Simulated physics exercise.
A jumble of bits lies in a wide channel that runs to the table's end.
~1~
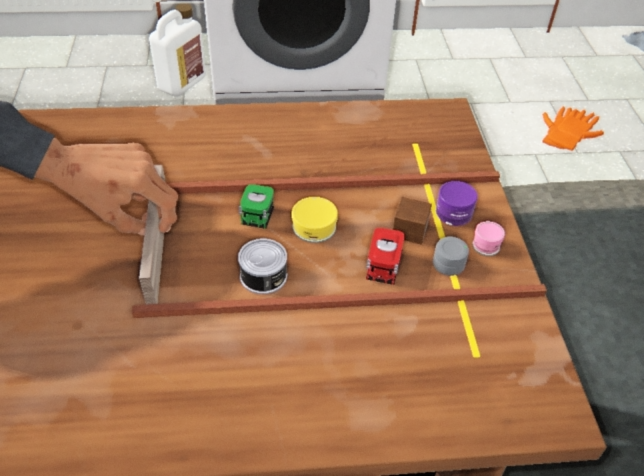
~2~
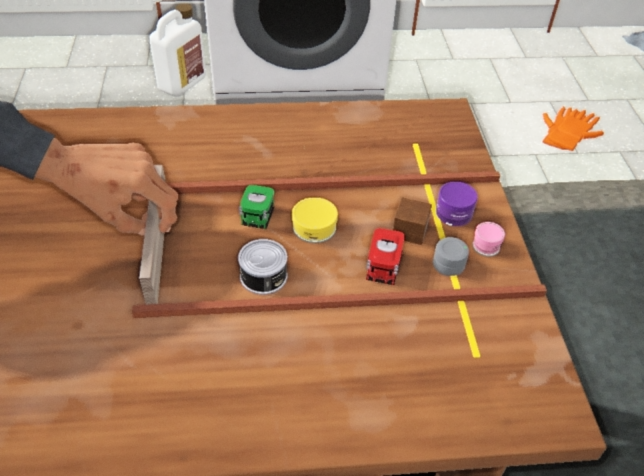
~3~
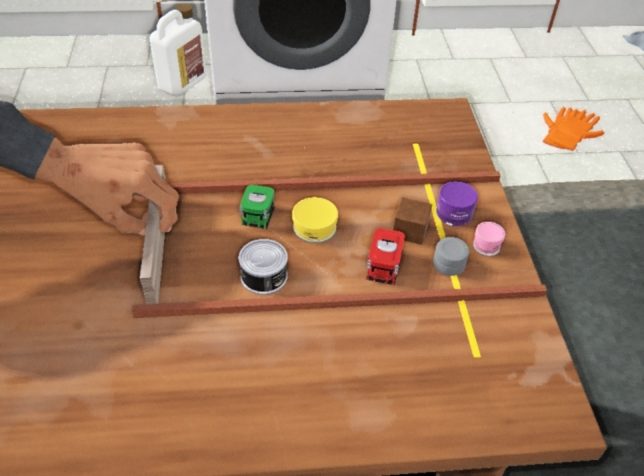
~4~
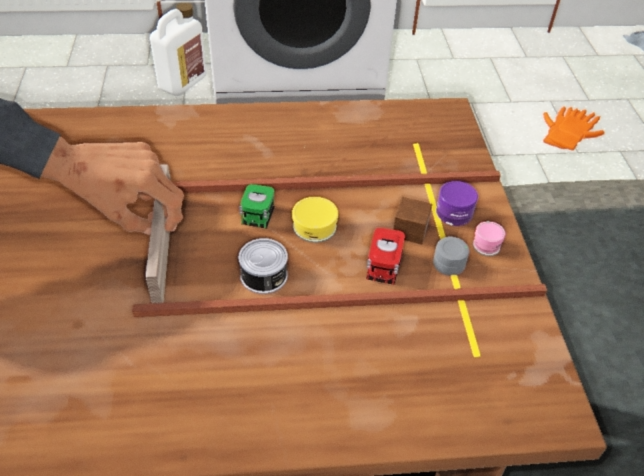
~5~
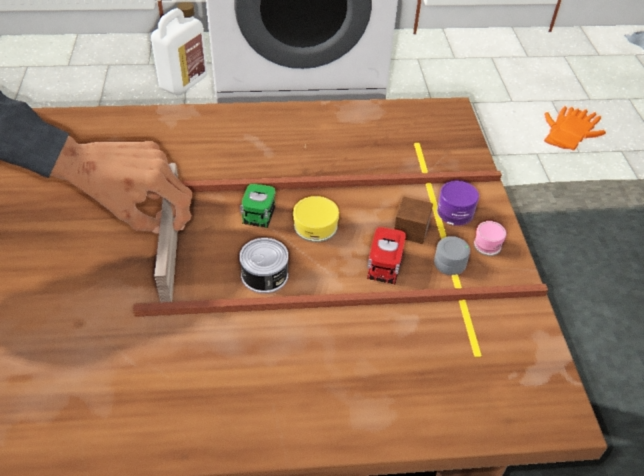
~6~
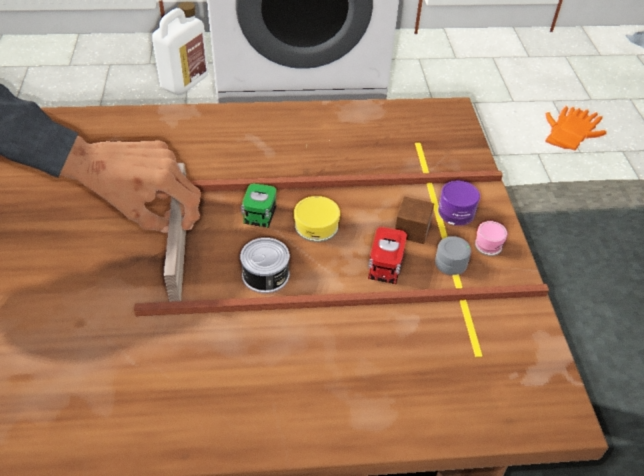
Hand holding a board upright at rest, then sliding it slightly right along a wooden channel toward toy cars, tins and tubs.
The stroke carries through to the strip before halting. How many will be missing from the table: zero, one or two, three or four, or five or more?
The fallen count comes to one or two.
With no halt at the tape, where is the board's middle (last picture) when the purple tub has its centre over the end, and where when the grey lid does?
Roughly (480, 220); for the second one, roughly (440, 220).
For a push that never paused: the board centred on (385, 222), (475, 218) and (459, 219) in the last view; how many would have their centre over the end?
Place by place: 0, 4 and 2.
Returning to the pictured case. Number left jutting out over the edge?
The number would be 0.
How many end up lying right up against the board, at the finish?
It's 3.
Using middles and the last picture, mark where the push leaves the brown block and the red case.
Look around (505, 222) for the first and around (513, 253) for the second.
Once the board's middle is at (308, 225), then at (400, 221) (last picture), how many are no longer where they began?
First 3 and then 8.
Soon after, none off yet; pink pot at rest near (491, 239); purple tub at rest near (458, 203); grey lid at rest near (453, 256).
Then, none off yet; pink pot at rest near (491, 239); purple tub at rest near (458, 203); grey lid moving near (457, 255).
By the end, the number that fall off is one or two; fallen, grey lid and pink pot.
